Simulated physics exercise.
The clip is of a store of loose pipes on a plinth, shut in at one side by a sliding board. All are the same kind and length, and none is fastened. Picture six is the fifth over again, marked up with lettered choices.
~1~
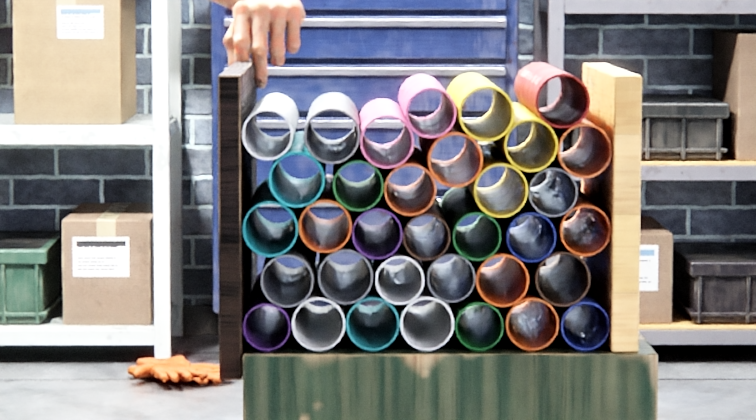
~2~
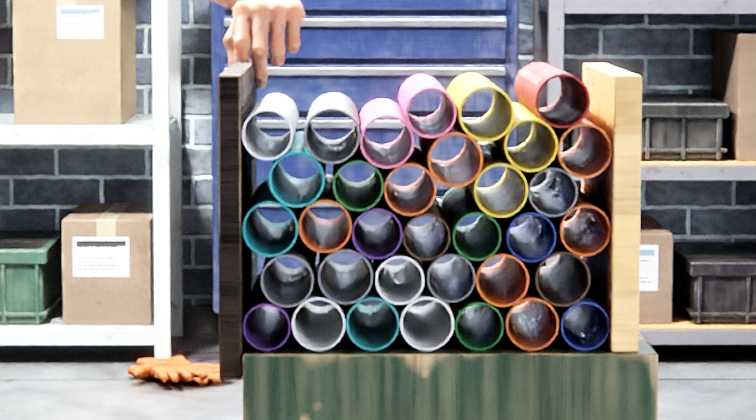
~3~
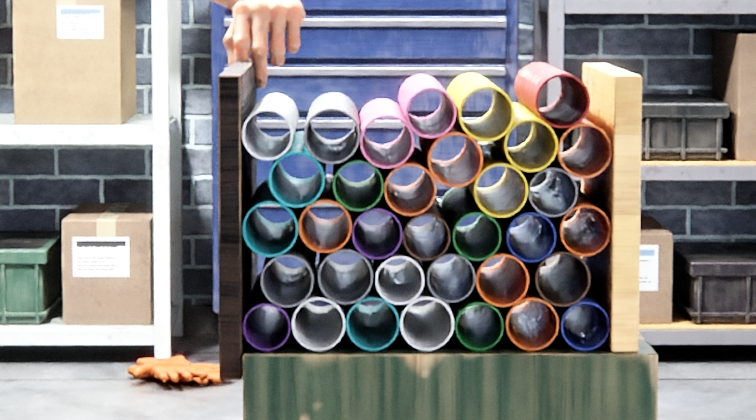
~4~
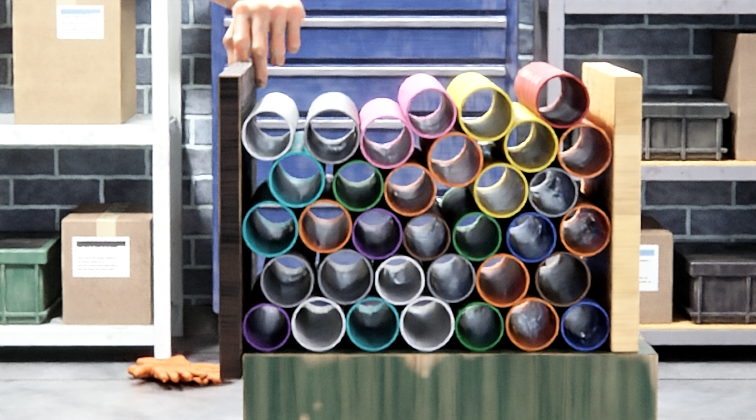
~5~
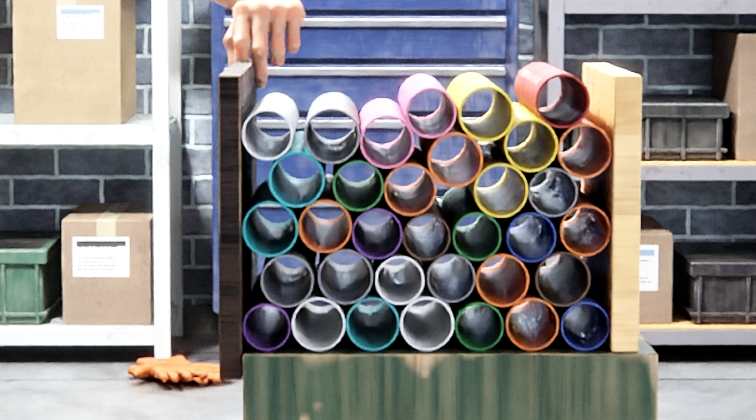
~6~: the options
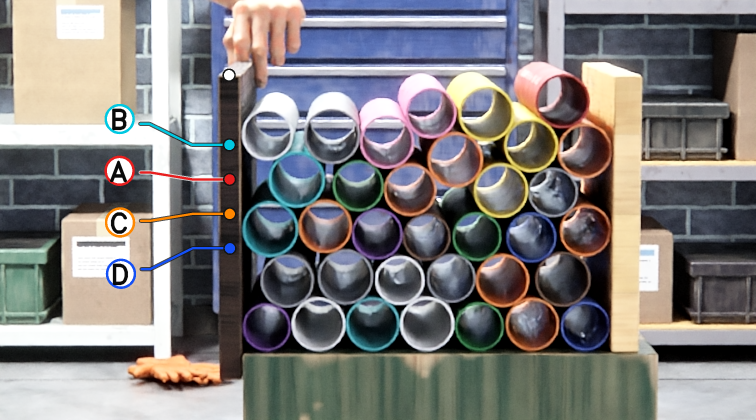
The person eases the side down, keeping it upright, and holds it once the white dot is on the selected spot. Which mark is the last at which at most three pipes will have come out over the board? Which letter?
Mark D is as low as it can go.
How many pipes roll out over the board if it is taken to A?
At A the number is none.
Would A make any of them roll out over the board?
No.
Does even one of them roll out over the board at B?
No, at B.
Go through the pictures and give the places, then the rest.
In the first frame, side board (239, 208); a purple pipe (267, 327); an orange pipe (532, 324).
In the second frame, an orange pipe (532, 324); a grey pipe (287, 281).
In the third frame, a brown pipe (427, 237); a green pipe (358, 185).
In the fourth frame, an orange pipe (455, 159); a grey pipe (332, 136).
In the fifth frame, side board (239, 208); a purple pipe (267, 327); an orange pipe (532, 324).
On the marked copy, A at (229, 179); B at (229, 144); C at (229, 214); D at (230, 249); the white dot at (229, 75).
Taking D. A third of the way, top of the board (242, 152).
Two thirds of the way, top of the board (242, 243).
When it is over, top of the board (242, 247), one out over the board.
As for the rest, A none out over the board; B none out over the board; C one out over the board.
